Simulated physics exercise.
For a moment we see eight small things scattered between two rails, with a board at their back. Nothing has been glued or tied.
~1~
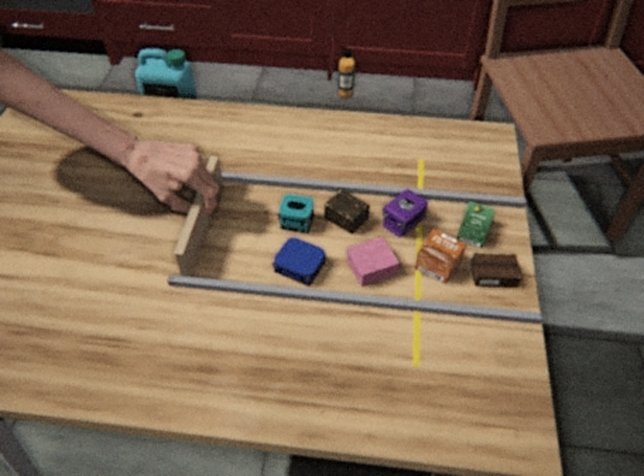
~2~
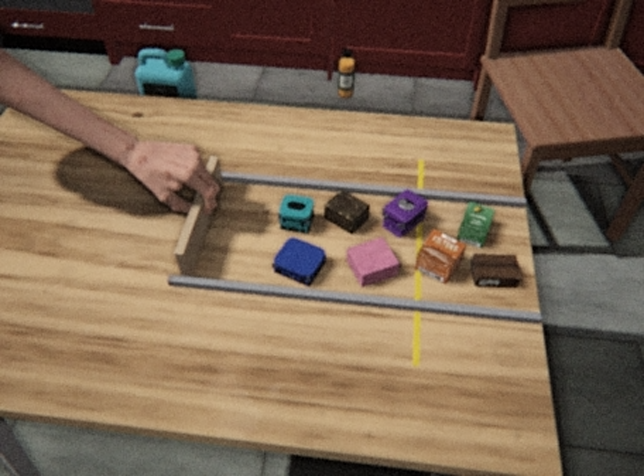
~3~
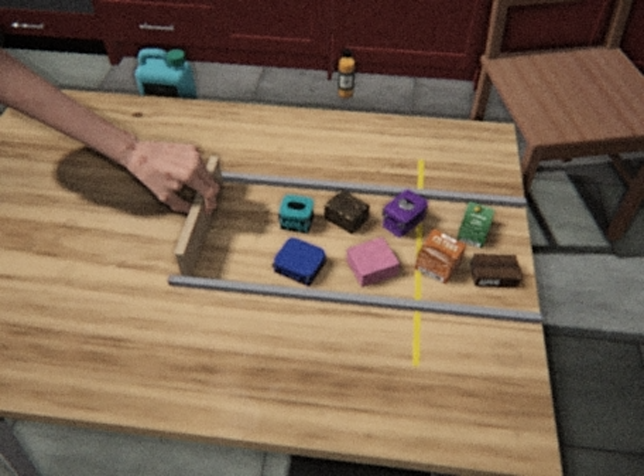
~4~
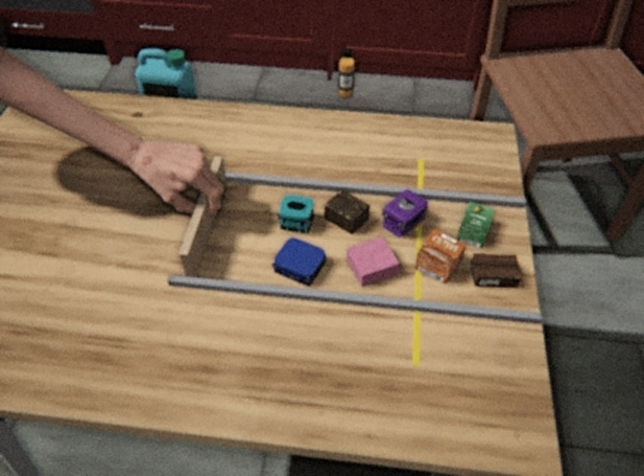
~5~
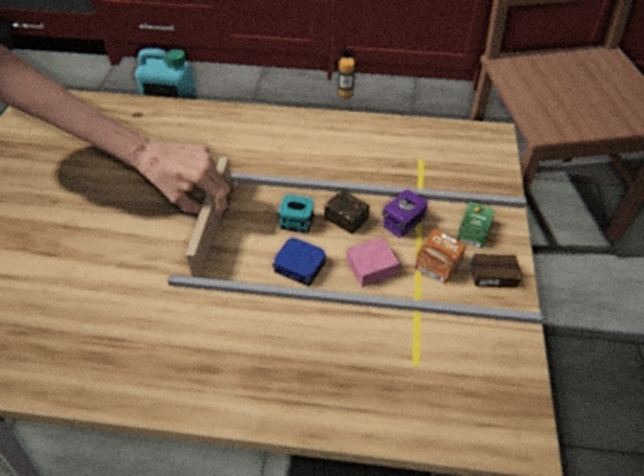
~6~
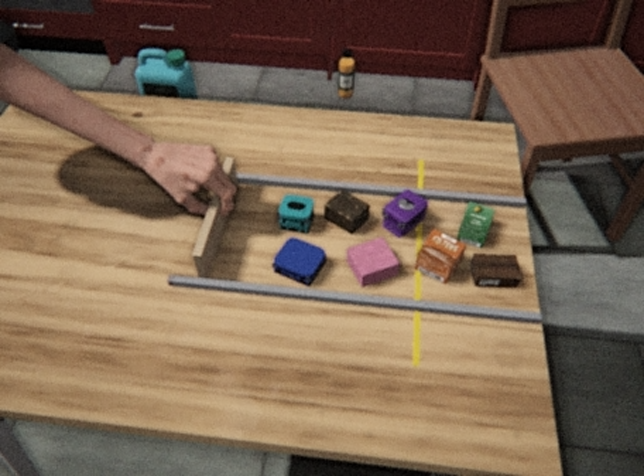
The clip opens on a wooden table where a hand holds a board upright between two rails, with eight small colourful boxes and blocks scattered to its right around a yellow line. The hand stays nearly still at first, then slides the board slightly to the right, while the small objects remain in place.
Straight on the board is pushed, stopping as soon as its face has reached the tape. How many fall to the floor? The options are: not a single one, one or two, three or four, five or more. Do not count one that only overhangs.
Answer: One or two.
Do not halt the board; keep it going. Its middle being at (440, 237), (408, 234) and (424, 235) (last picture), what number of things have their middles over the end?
Taking the three positions in turn, the counts come to 3, 1 and 2.
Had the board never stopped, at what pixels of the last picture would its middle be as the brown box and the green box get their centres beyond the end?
Its middle is about (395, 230) and about (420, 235).
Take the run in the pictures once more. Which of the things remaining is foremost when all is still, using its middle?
The one is the green box.
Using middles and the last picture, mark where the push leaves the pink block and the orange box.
The pink block comes to rest close to (483, 280), while the orange box rests close to (523, 263).
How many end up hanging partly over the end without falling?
It comes to 2.
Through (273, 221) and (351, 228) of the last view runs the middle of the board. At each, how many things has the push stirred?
Tally: 0; 6.
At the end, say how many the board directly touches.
The count comes out at 2.
Soon after, none off yet; brown box at rest near (495, 271); green box at rest near (476, 225); orange box at rest near (440, 257).
At rest, the number that fall off is one or two; fallen, brown box.
